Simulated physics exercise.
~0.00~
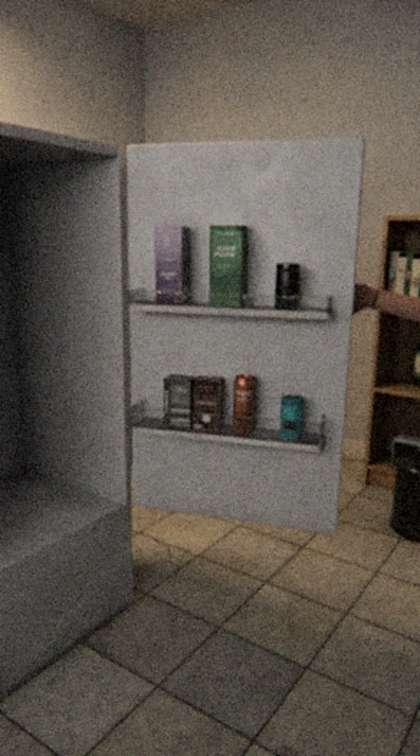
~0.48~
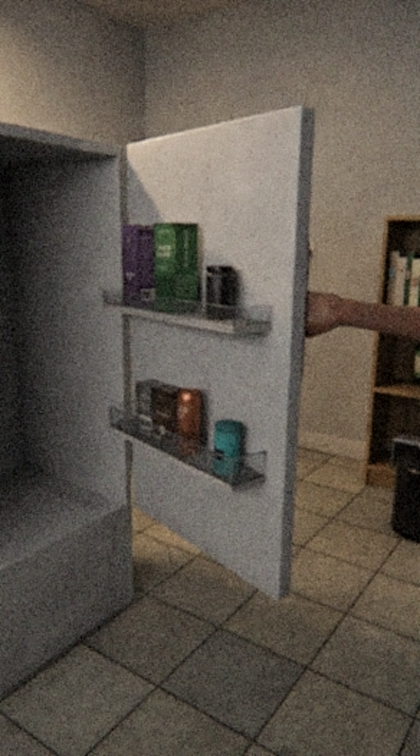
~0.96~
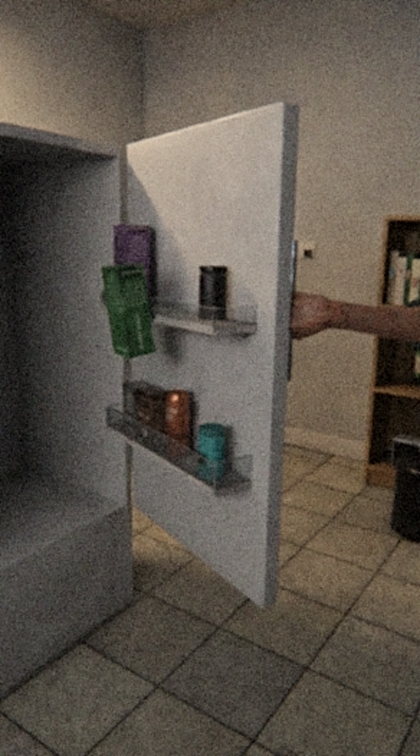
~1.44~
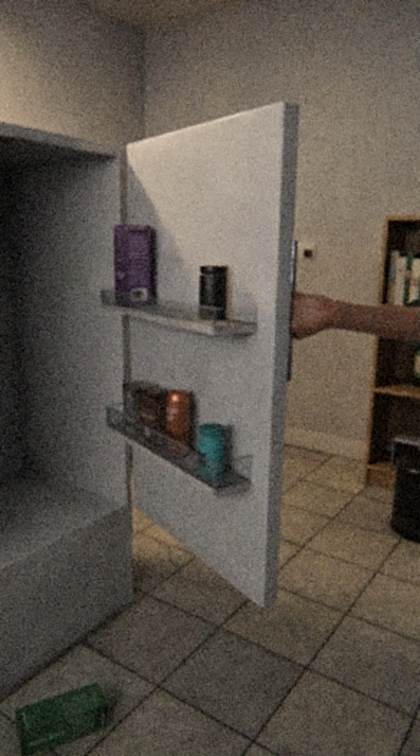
A door with loaded racks swings until a hand stops it, and a green carton falls out.
